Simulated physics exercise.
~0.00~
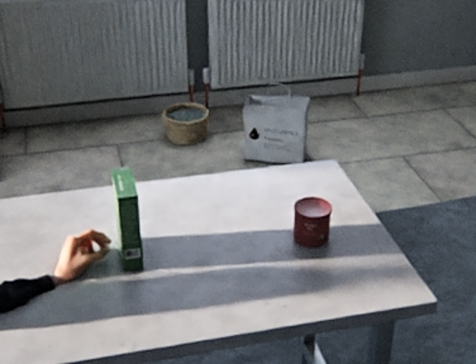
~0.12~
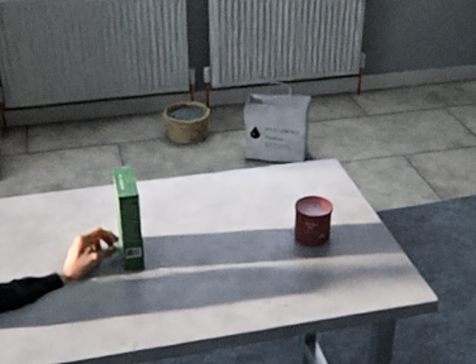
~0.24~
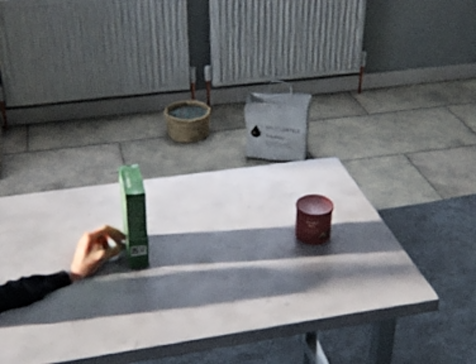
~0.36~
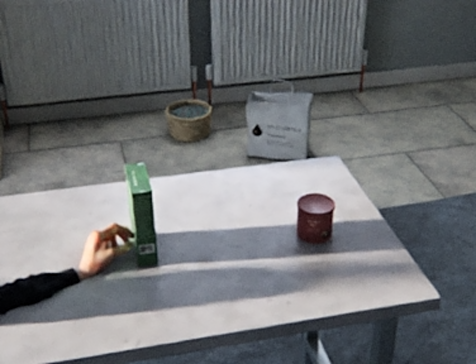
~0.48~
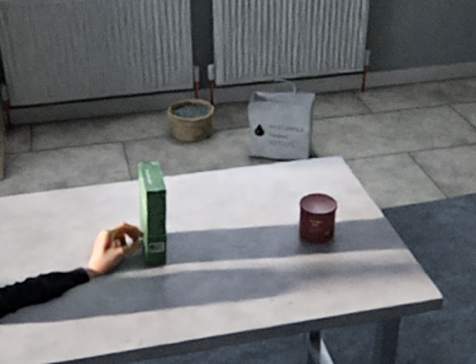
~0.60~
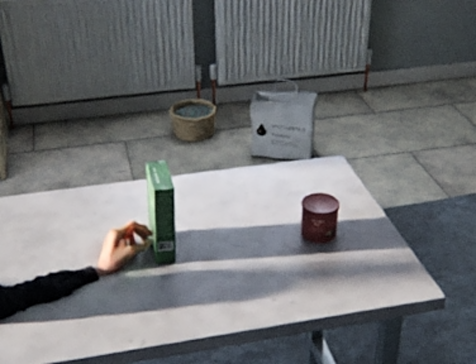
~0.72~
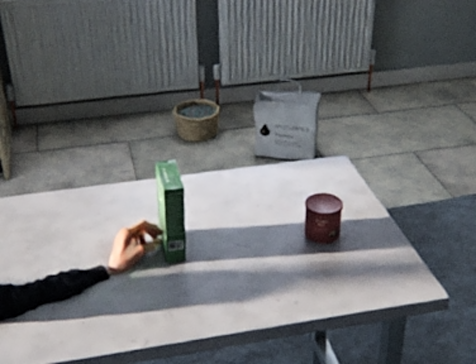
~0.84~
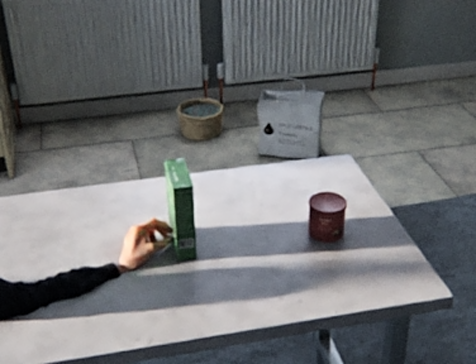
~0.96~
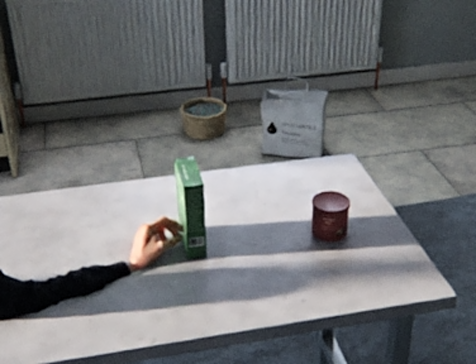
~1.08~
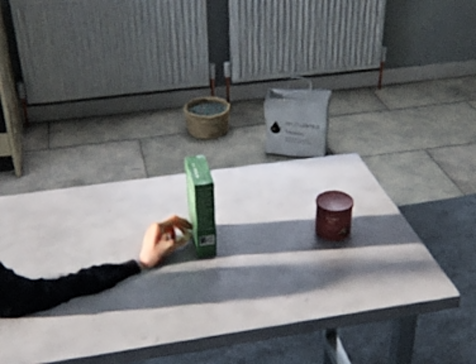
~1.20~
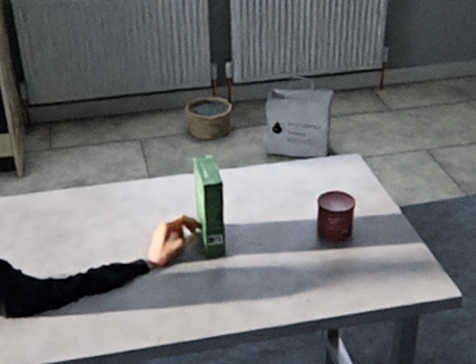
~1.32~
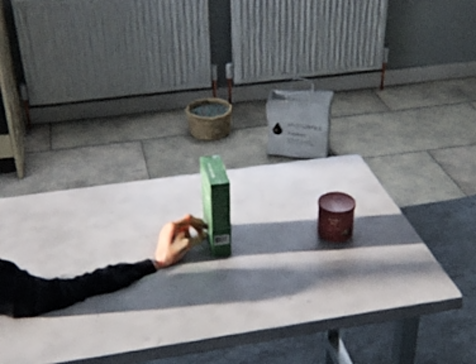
A hand slides an upright green packet right across the table toward a red tin.
